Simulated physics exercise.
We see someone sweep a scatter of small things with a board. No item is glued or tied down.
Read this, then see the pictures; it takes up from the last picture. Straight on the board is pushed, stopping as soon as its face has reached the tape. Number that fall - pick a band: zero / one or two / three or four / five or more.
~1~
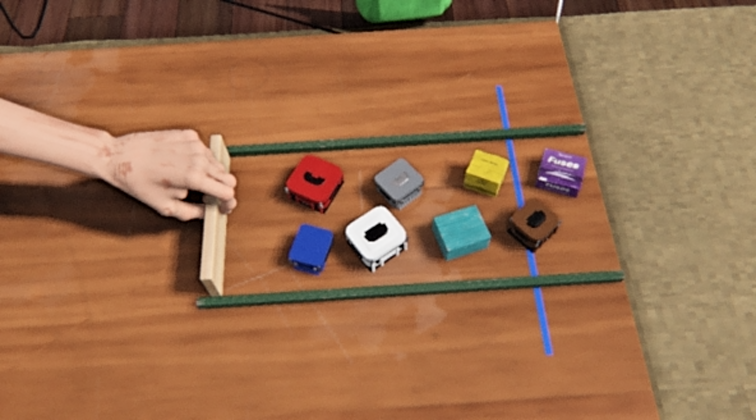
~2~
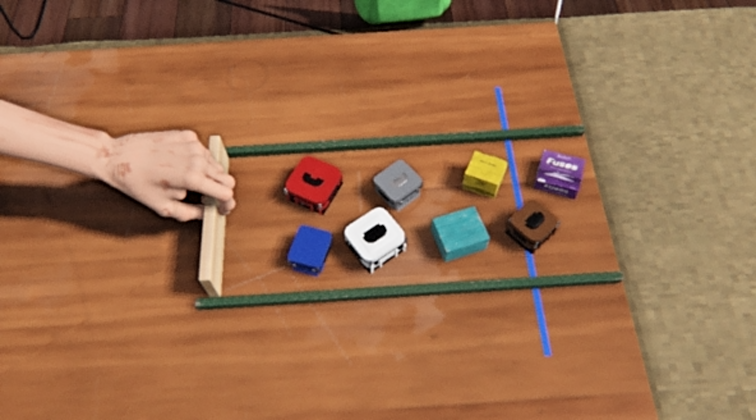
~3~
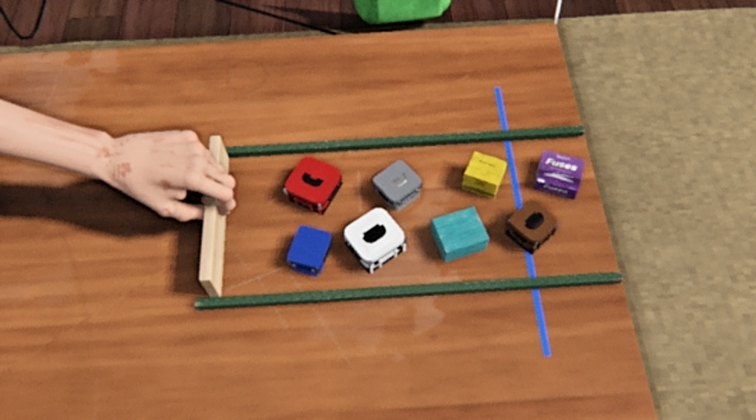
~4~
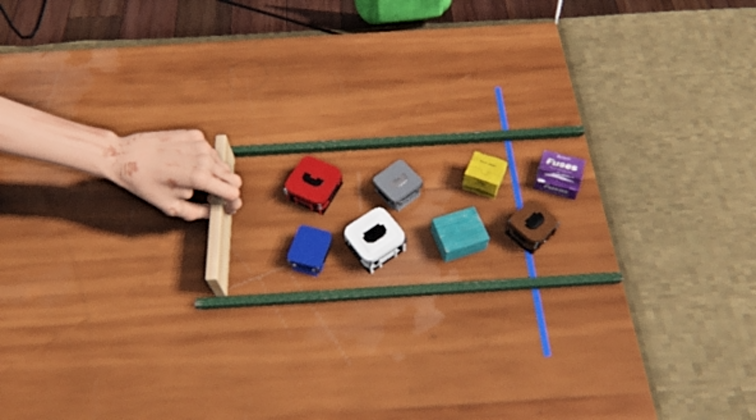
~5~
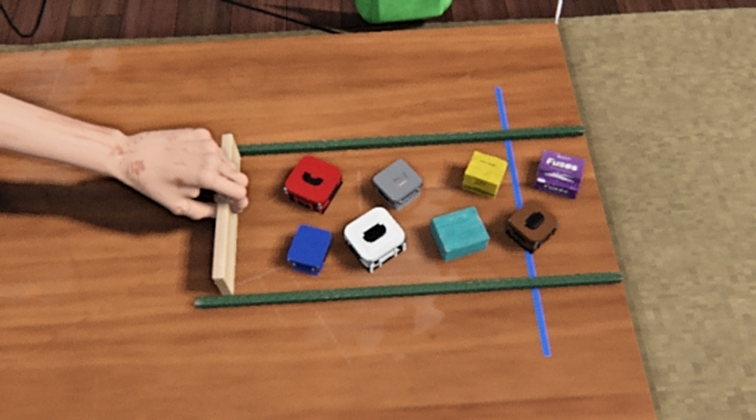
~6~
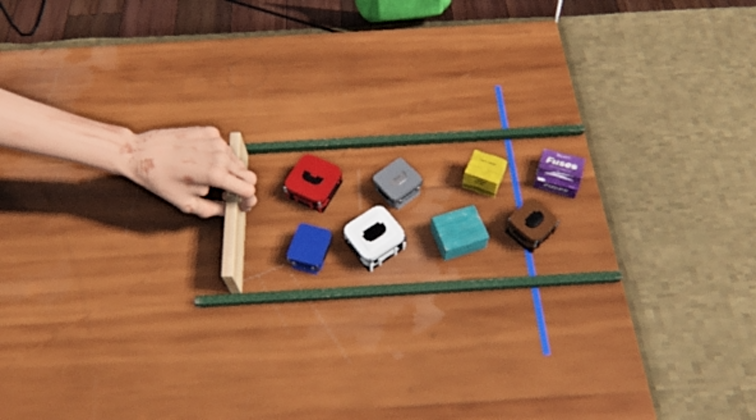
Band: Three or four.
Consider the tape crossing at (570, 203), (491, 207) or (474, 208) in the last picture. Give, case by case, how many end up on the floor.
It would be 6, 2 and 2.
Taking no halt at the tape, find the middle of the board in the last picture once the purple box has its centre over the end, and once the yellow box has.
I'd put it close to (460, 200), and close to (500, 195) for the other one.
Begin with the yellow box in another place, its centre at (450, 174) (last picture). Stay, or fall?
Well, from there it does not stay.
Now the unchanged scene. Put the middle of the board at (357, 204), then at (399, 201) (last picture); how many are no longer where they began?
At first I count 5, and then 7.
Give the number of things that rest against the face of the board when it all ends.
My count gives 2.
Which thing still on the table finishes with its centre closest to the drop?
The grey case is the one.
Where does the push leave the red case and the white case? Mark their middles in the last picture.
The red case finishes at (535, 162); the white case finishes at (585, 238).
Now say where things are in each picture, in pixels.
In the first picture, purple box (561, 173); brown case (533, 226); yellow box (486, 174); board (216, 214); tape (521, 206).
In the second picture, brown case (532, 227); grey case (398, 186).
In the third picture, yellow box (484, 175); blue case (311, 251).
In the fourth picture, purple box (559, 175); white case (375, 240).
In the fifth picture, brown case (531, 227); board (228, 213).
In the sixth picture, purple box (559, 174); brown case (531, 226); yellow box (484, 174); board (236, 211); tape (519, 206).
Early on, none off yet; purple box at rest near (559, 174); brown case at rest near (531, 226); yellow box at rest near (484, 174).
A while later, none off yet; purple box moving near (563, 173); brown case travelled about its own width near (580, 227); yellow box travelled about its own width near (522, 171).
Finally, the number that fall off is three or four; lost, turquoise block, yellow box, brown case and purple box.
